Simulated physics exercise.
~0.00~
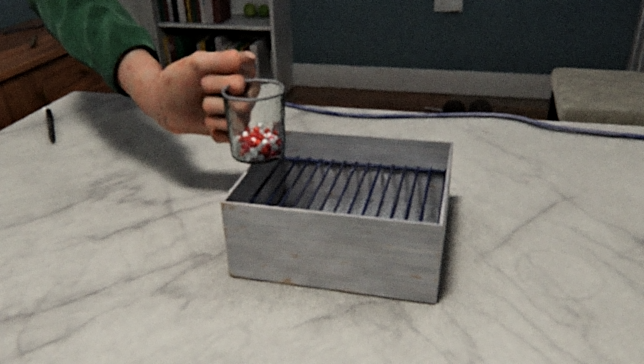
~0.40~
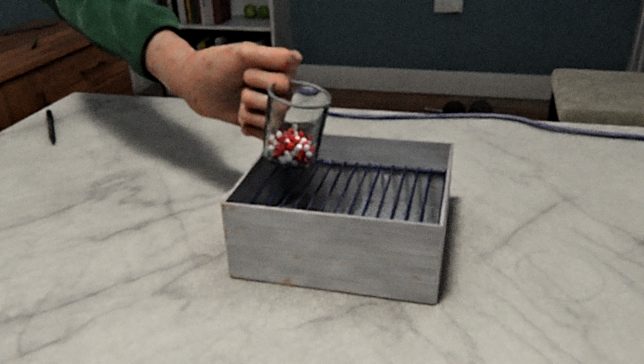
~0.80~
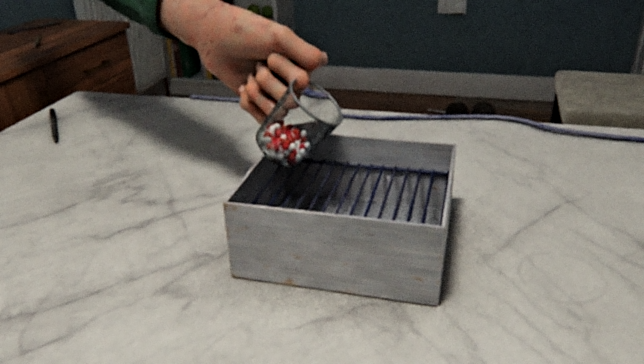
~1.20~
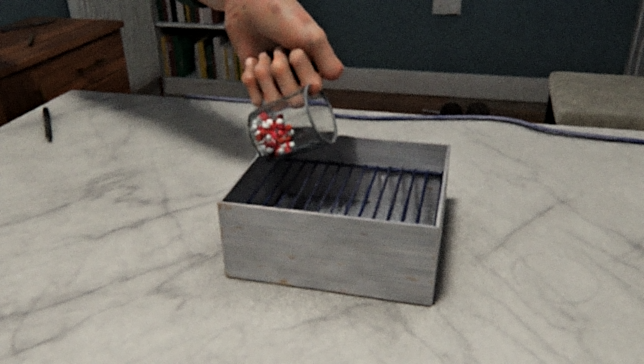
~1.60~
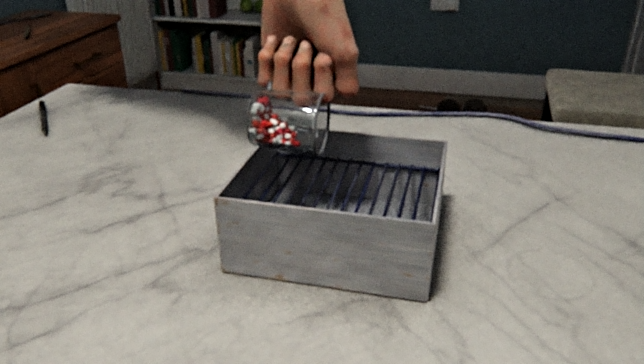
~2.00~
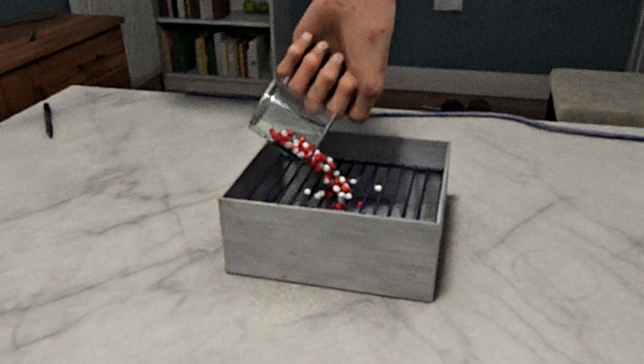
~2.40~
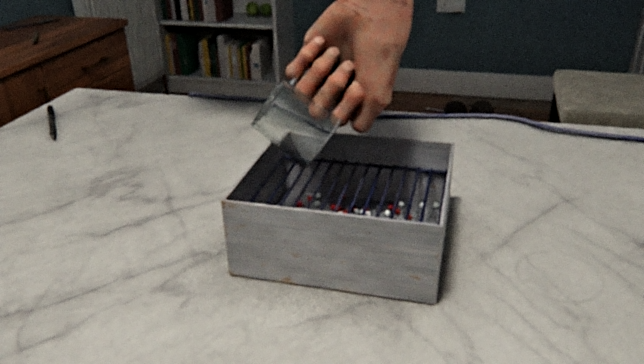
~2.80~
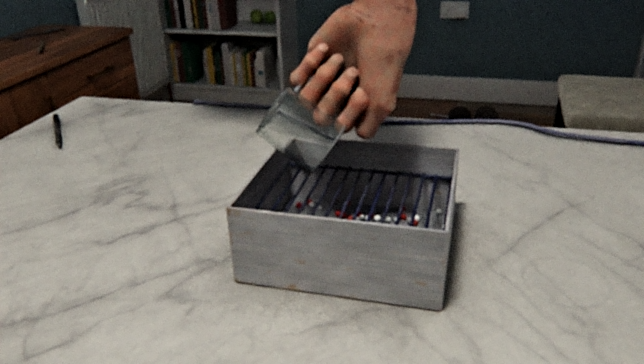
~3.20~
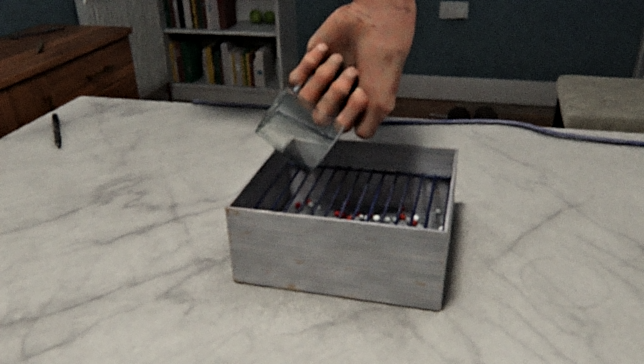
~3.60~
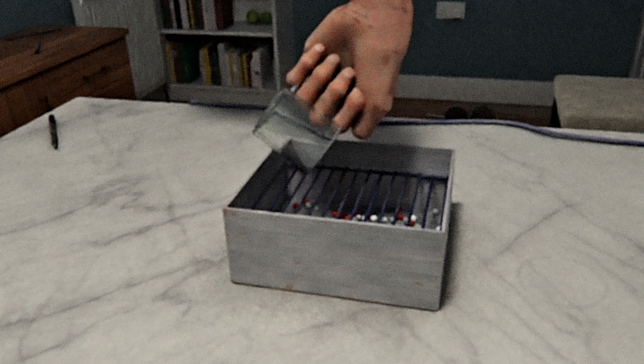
On a marble-topped table, a hand moved a clear cup of red and white beads rightward over a gray box strung with dark wires and tipped it until they all spilled out, dropping through the wires, and the emptied cup stayed upturned above.
